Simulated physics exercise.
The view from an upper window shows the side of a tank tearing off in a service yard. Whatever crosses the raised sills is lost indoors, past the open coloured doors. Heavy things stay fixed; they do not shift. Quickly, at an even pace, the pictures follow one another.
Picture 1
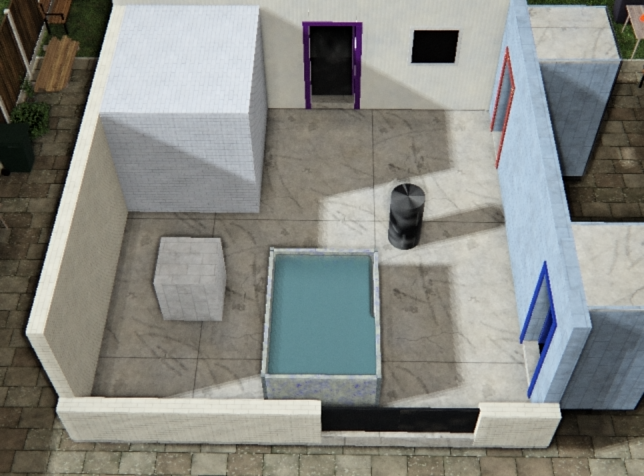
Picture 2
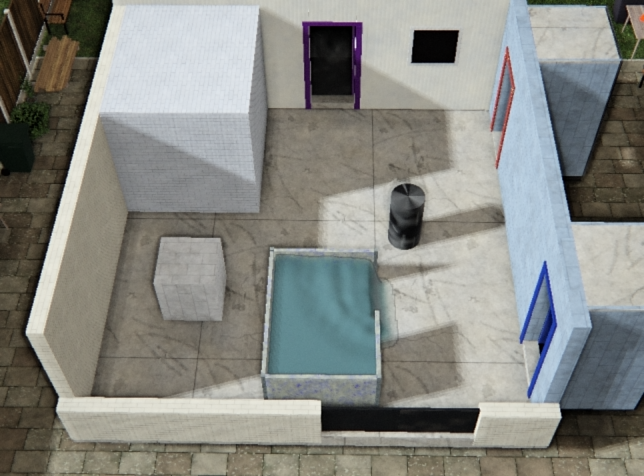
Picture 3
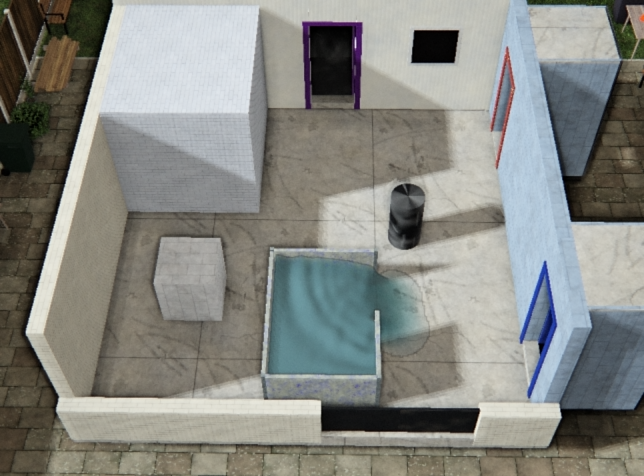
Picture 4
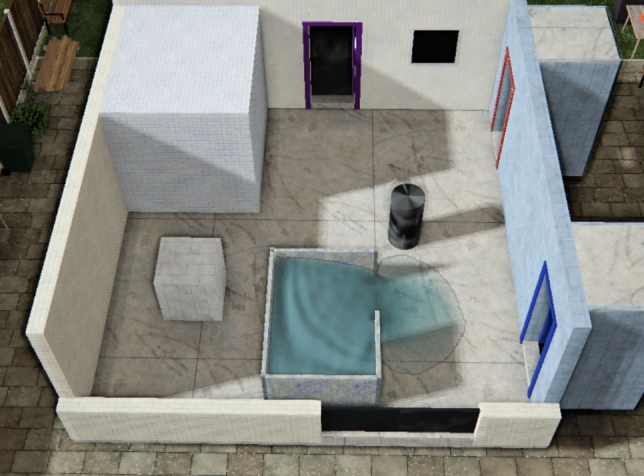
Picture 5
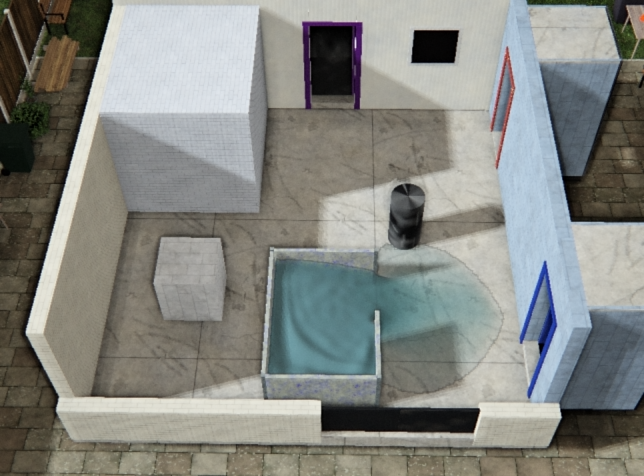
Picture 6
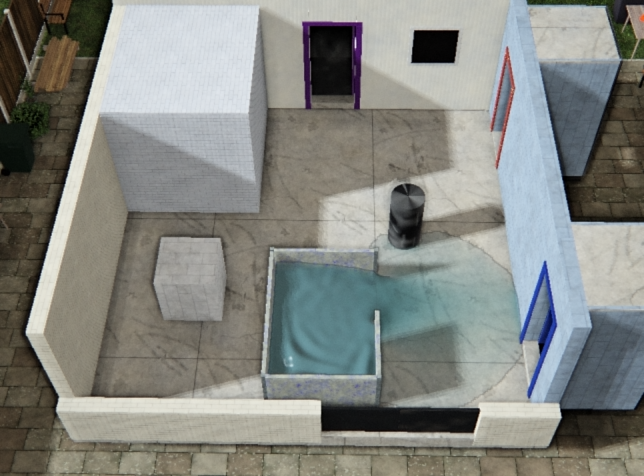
Water poured out through a gap in the right side of a square tank and fanned across the paved yard toward the blue wall, passing a dark cylinder, while ripples spread inside the tank.
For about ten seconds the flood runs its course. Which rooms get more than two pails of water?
As I see it, the red door passes two buckets. The blue door passes two buckets. The purple door does not pass two buckets.
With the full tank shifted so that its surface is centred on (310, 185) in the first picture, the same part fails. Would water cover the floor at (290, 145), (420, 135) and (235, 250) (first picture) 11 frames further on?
My reading is missed by the flood first, hit by the flood next and missed by the flood last.
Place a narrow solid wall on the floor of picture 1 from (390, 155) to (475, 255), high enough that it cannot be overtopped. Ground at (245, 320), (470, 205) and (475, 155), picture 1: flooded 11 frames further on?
Untouched, soaked, soaked.
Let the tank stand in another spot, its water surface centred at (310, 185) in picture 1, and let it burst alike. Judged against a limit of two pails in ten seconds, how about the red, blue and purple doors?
Red: Exceeds it; blue: Falls short; purple: Falls short.
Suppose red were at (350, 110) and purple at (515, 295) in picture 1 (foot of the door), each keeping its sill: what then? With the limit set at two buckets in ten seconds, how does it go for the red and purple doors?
As it turns out, the red door spills past but the purple door spills past.
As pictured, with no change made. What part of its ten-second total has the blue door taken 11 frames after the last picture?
Around 45 percent.
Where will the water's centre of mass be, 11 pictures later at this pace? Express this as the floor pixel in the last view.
The spot I would choose is (404, 310).
A moment on, water covers 25 % of the floor; the red door not reached, the blue door over two buckets in, the purple door not reached.
Next, water covers 30 % of the floor; the red door wet at the sill, nothing in, the blue door far over two buckets in, the purple door not reached.
Then, water covers 50 % of the floor; the red door under two buckets in, the blue door far over two buckets in, the purple door wet at the sill, nothing in.
Later, water covers 70 % of the floor; the red door over two buckets in, the blue door far over two buckets in, the purple door wet at the sill, nothing in.
In the end, water covers 95 % of the floor; the red door far over two buckets in, the blue door far over two buckets in, the purple door wet at the sill, nothing in.
